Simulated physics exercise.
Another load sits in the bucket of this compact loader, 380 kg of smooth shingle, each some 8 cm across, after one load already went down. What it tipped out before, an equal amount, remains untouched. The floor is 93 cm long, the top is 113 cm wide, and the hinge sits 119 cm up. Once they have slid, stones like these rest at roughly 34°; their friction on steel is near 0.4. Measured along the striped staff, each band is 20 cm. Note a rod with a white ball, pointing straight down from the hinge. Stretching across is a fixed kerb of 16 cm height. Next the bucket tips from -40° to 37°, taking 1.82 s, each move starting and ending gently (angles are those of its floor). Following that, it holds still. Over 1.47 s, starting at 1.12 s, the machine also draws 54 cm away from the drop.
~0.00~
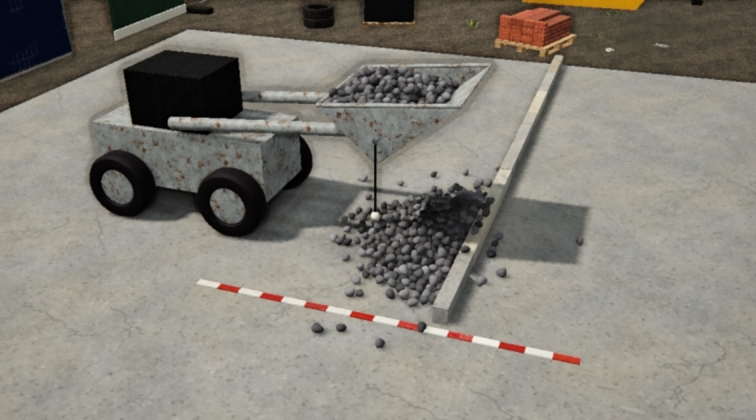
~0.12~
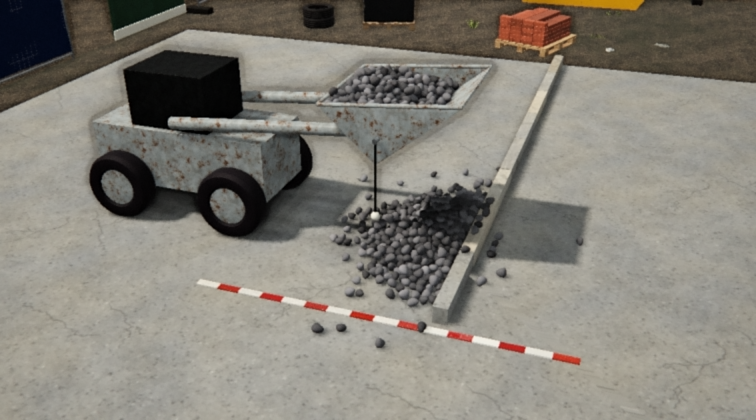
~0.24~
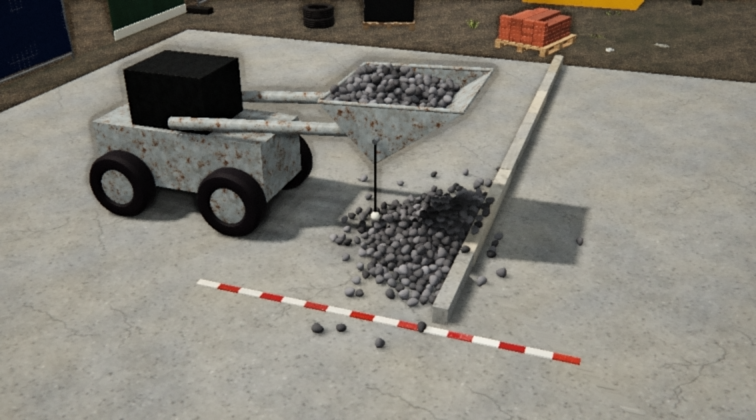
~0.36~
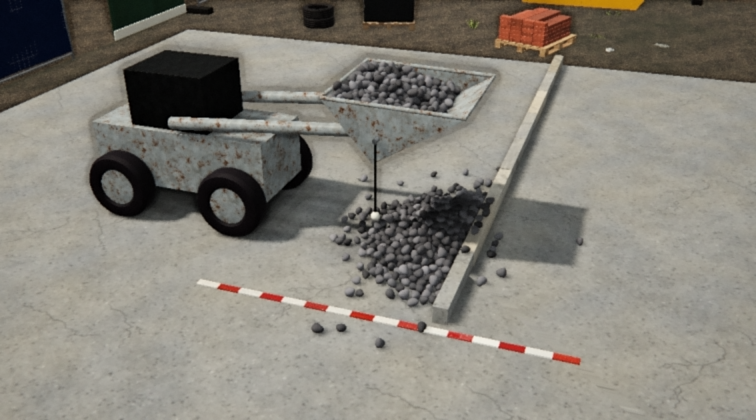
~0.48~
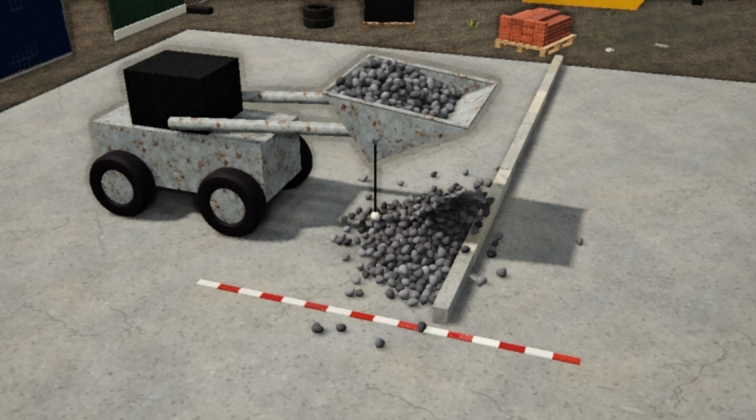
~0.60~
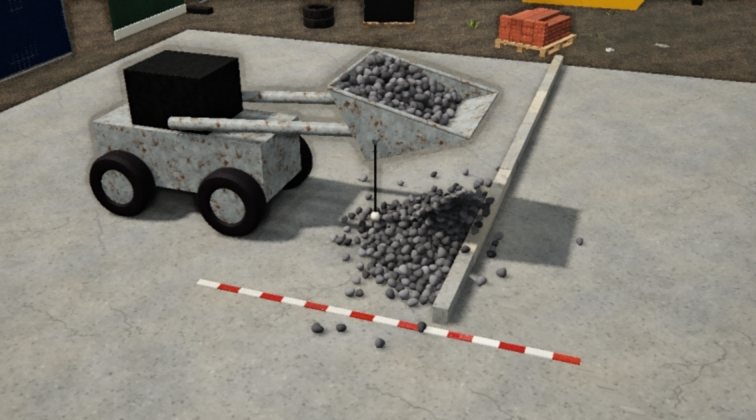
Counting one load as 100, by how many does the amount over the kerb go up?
By about 42 out of 100.
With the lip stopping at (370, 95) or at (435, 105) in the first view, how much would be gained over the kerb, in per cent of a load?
About 0 per cent for the first, 20 per cent for the second.
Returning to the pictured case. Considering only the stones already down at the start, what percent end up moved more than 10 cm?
Around 5 in a hundred.
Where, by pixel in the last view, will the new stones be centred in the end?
I'd put their centre close to (468, 230).
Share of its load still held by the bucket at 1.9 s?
Roughly 15 parts in a hundred of the load.
After 1.4 s the floor is at 25°; in per cent of one load, 98 in the bucket, 101 on this side of the kerb, 1 over the kerb; the foremost stones are at (504, 248).
After 1.9 s the floor is at 37°; in per cent of one load, 17 in the bucket, 155 on this side of the kerb, 28 over the kerb; the foremost stones are at (554, 245).
After 3.0 s the floor is at 37°; in per cent of one load, 0 in the bucket, 158 on this side of the kerb, 42 over the kerb; the foremost stones are at (652, 282).
After 5.7 s the floor is at 37°; in per cent of one load, 0 in the bucket, 157 on this side of the kerb, 43 over the kerb; the foremost stones are at (652, 282). Net gain over the kerb, 42.
